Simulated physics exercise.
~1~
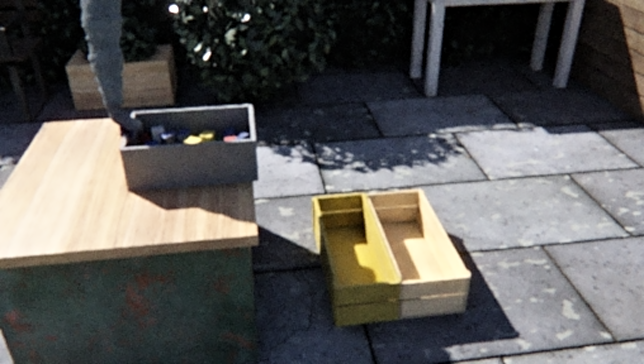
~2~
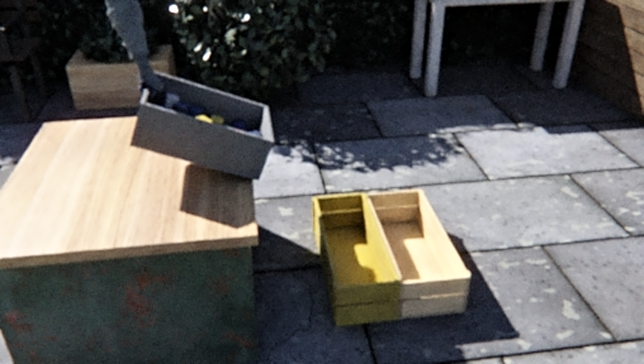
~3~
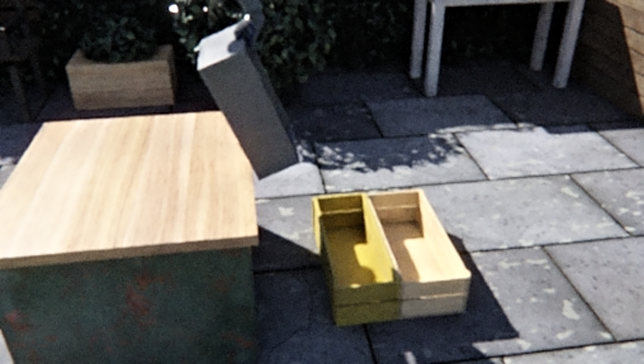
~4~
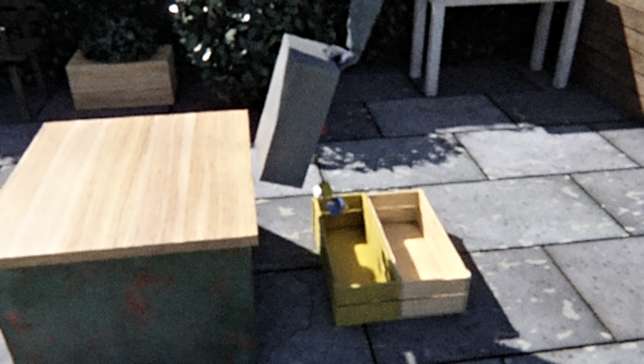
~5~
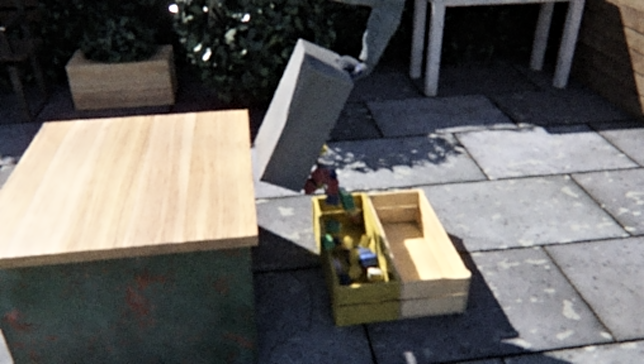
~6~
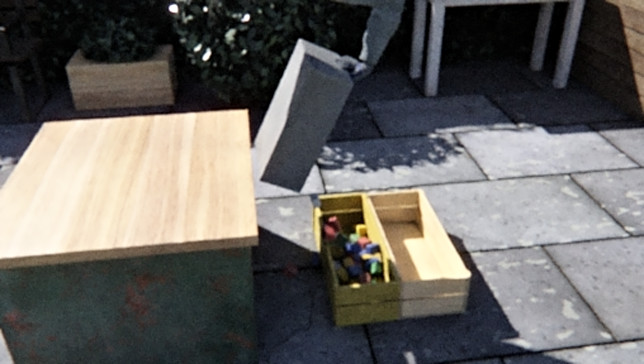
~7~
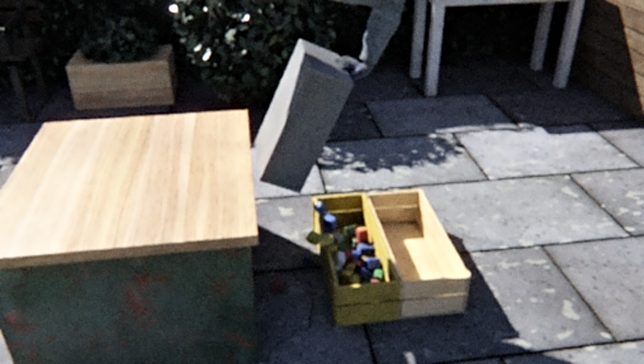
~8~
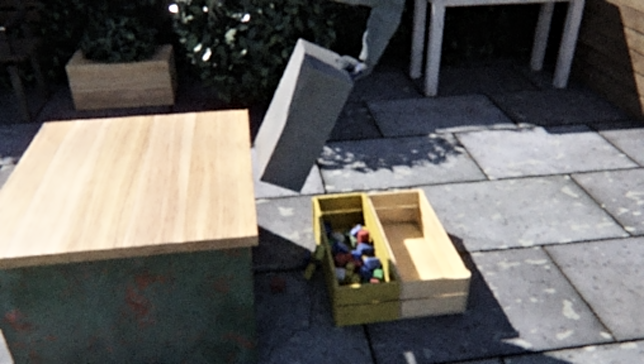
Grey crate being lifted off a bench and tipped over, spilling colourful toy bricks mostly into a yellow tote, wooden bin staying empty.
